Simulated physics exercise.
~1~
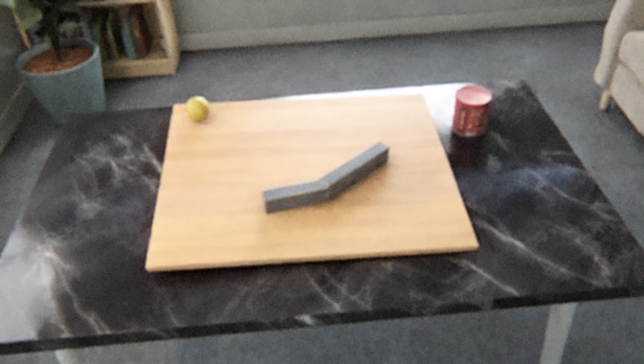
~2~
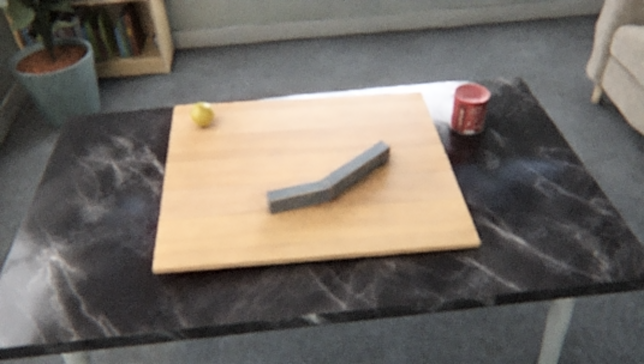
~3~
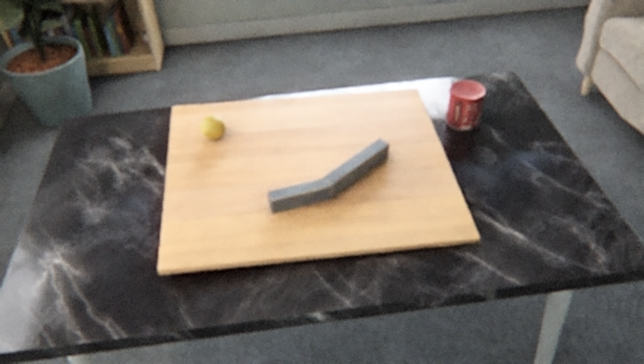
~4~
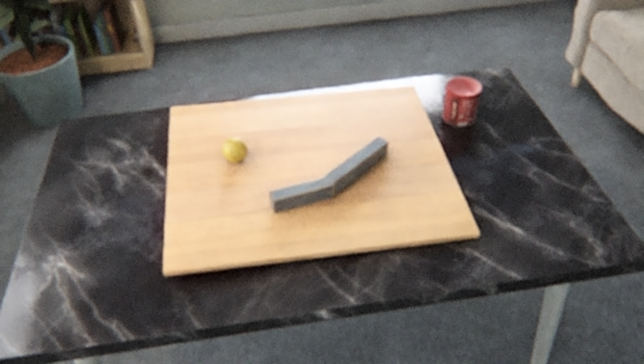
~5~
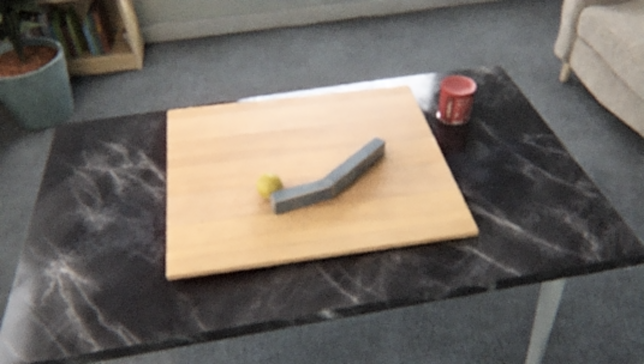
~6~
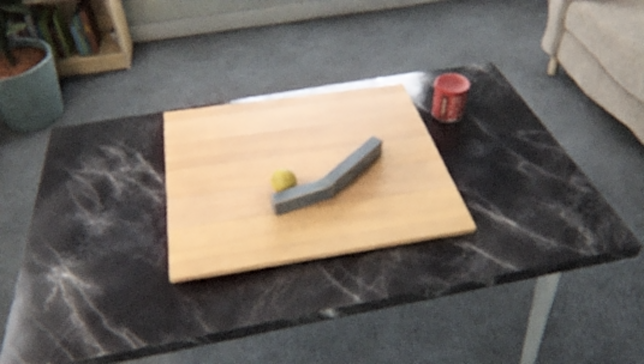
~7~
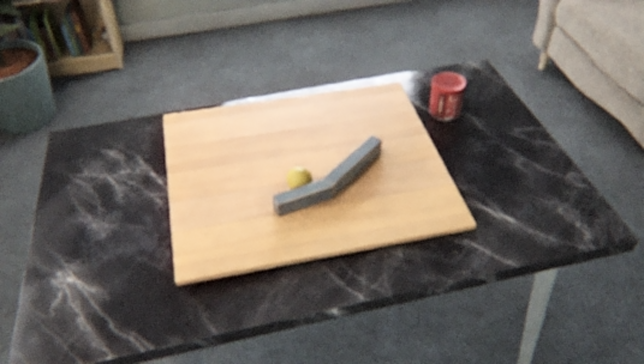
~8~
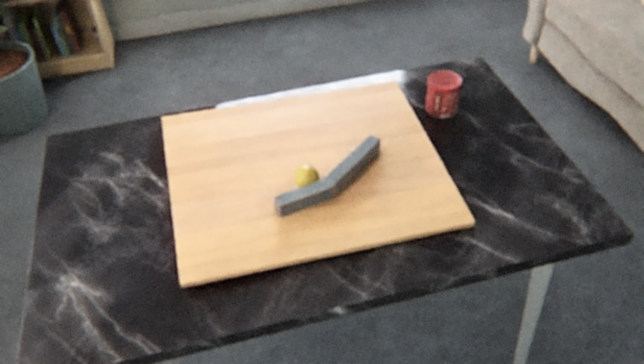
A wooden board holds a yellow lemon that rolls into a bent gray bar and stays against it.
